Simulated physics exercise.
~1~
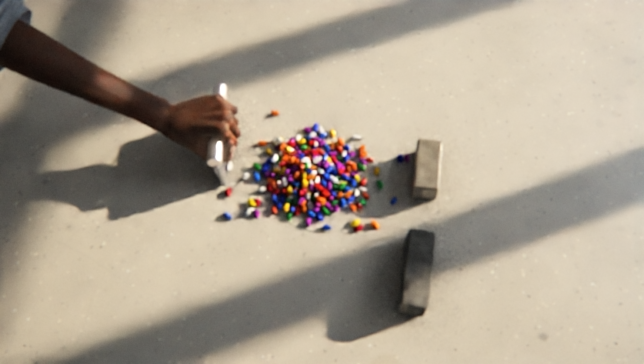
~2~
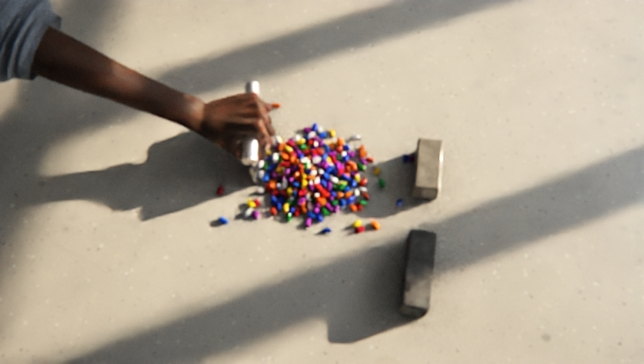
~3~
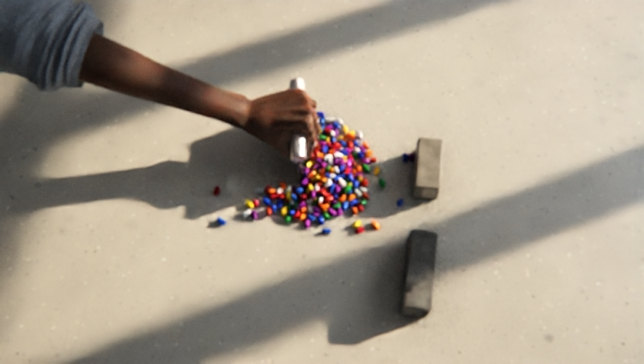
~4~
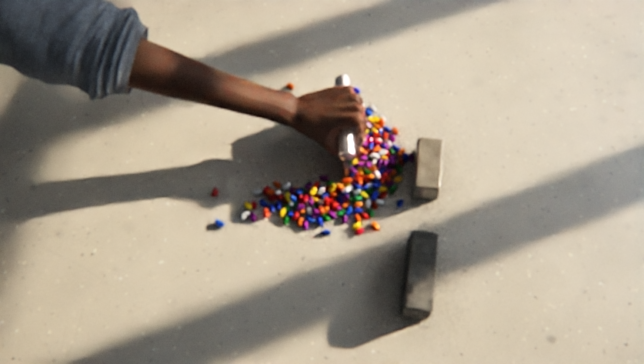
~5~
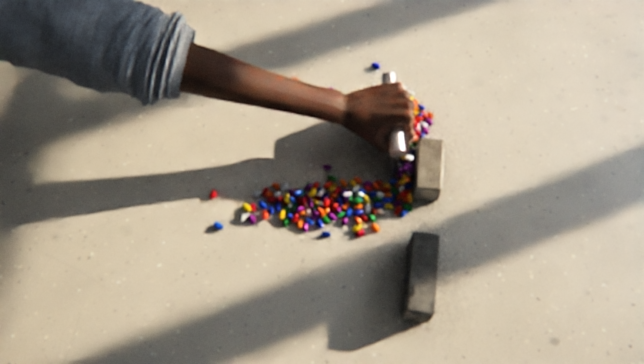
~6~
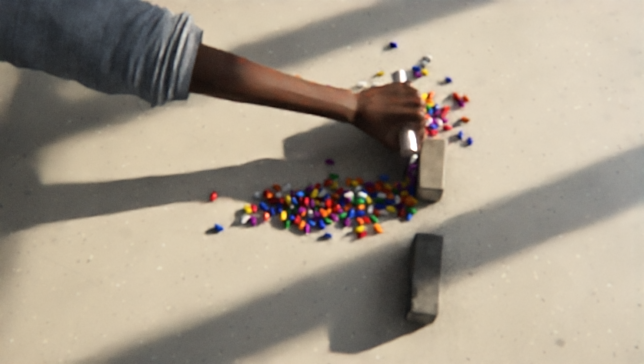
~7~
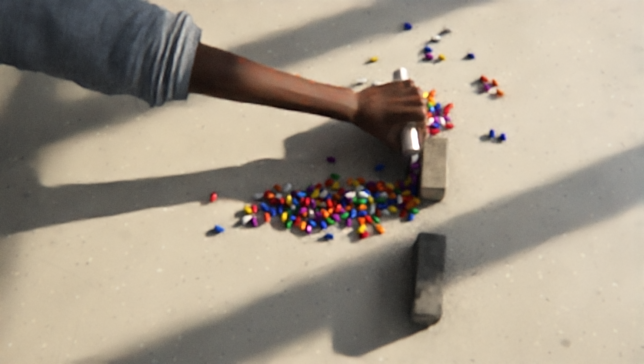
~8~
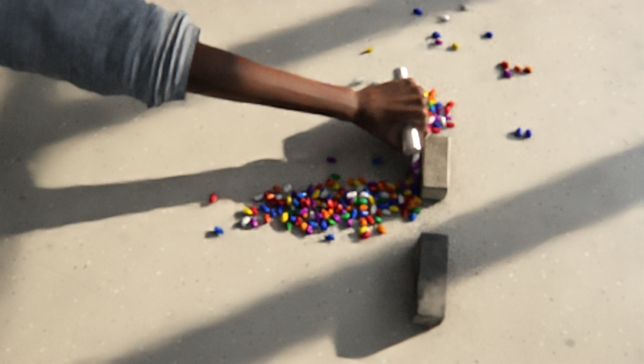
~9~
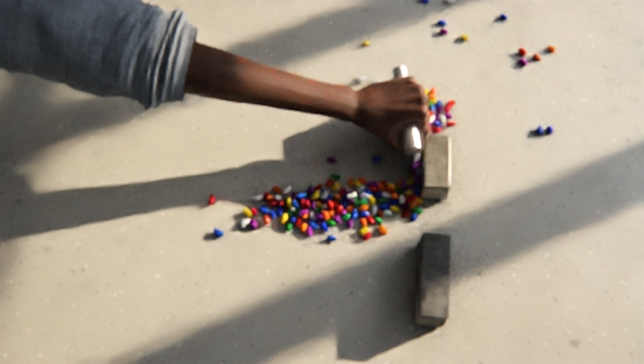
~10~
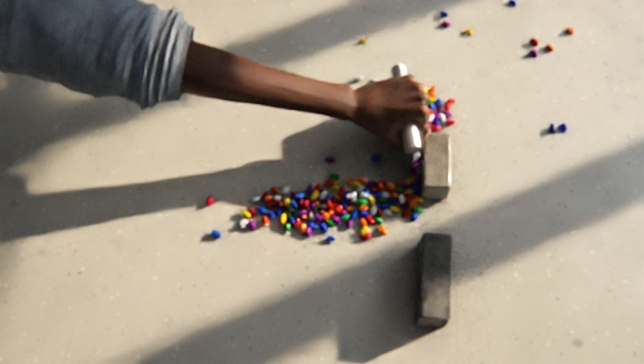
On a pale, shadow-striped floor, a hand pushes a scraper rightward through a pile of colourful jelly beans towards two blocks, then stops at the upper one. Some beans scatter past its upper end, while most remain left of the blocks and none pass through the gap.
